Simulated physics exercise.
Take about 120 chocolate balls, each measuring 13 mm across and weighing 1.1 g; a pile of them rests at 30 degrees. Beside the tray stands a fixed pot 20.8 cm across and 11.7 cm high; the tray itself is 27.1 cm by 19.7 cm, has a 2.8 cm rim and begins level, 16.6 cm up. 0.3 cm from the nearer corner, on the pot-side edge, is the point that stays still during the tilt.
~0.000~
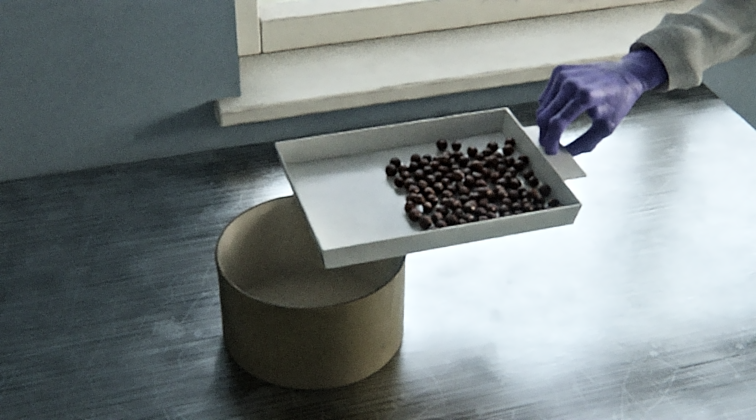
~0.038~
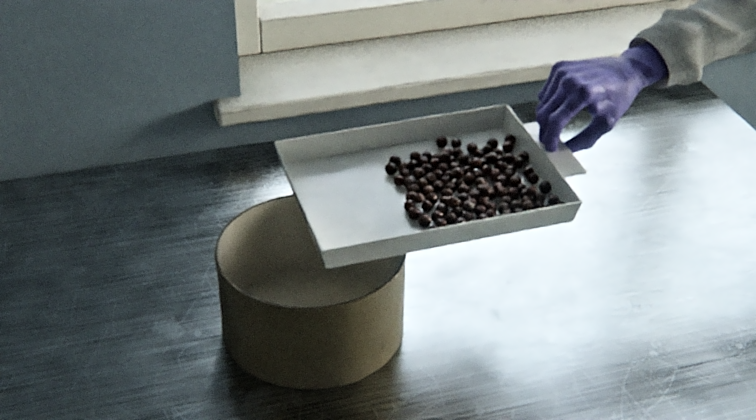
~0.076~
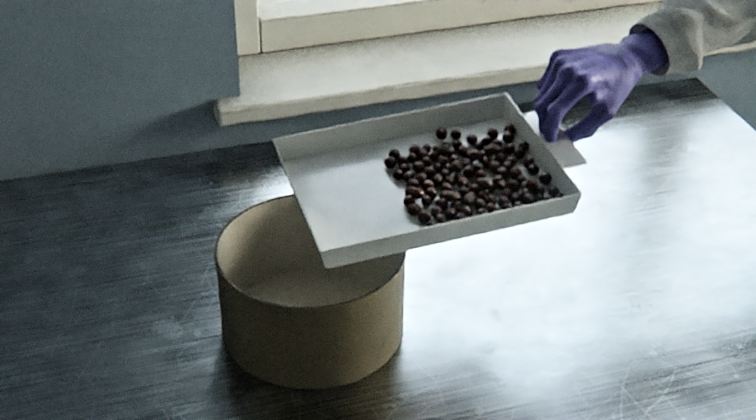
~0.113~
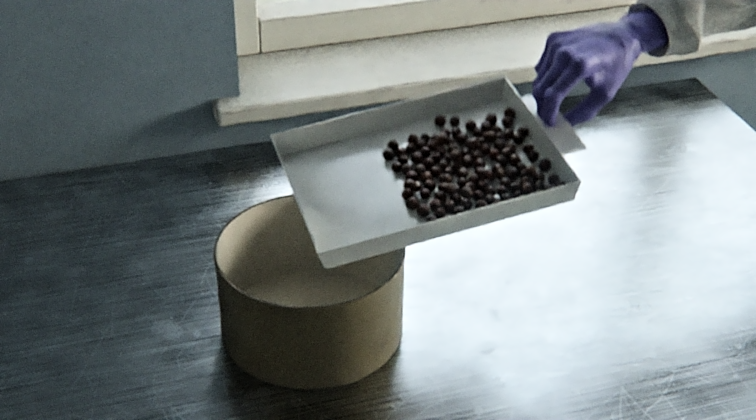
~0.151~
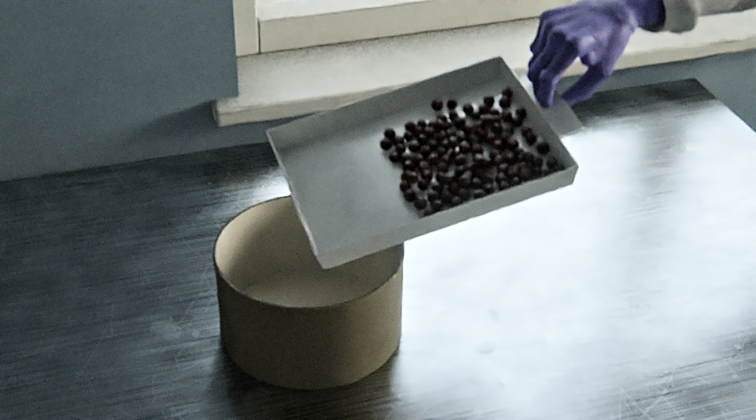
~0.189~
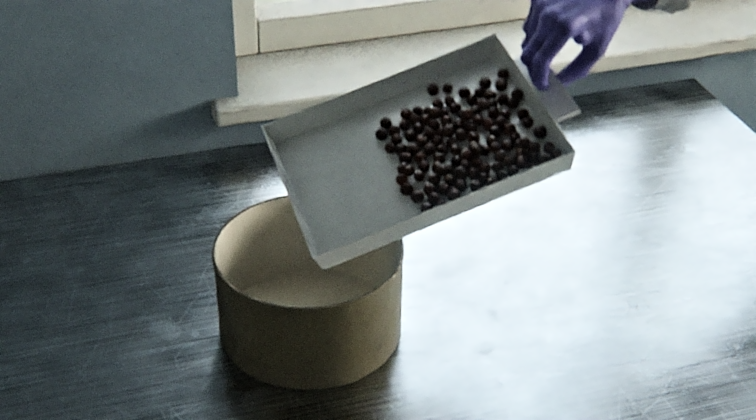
A purple-gloved hand raising the right side of a shallow tray of dark chocolate balls beside a round pot, tilting it leftward.
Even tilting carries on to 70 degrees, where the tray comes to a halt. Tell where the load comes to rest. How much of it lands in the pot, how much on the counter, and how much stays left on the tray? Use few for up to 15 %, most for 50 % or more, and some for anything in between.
Share by place: Pot few, counter most, tray some.
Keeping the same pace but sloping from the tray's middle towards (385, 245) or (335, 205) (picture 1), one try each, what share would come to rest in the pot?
Around 0 % for the first direction, around 30 % for the second.
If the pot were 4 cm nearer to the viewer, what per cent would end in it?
It would come to roughly 10 percent.
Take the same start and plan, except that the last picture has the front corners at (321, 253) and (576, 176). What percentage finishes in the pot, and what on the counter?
Pot 0 % / counter 60 %.
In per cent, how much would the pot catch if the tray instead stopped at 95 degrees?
I'd put it at close to 0 per cent.
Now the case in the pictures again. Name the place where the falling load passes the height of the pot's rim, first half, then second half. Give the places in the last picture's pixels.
(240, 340) or so first, later (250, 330).
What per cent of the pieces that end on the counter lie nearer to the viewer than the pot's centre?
90 %.
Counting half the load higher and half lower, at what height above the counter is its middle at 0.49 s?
Around 26 cm up.
After 0.37 s, tilt 46 degrees; the tray holds 100 %, the pot 0 %.
After 0.49 s, tilt 63 degrees; the tray holds 100 %, the pot 0 %.
After 0.75 s, tilt 70 degrees; the tray holds 30 %, the pot 0 %.
At rest (2.2 s), pot 0 %, counter 75 %, tray 25 %.
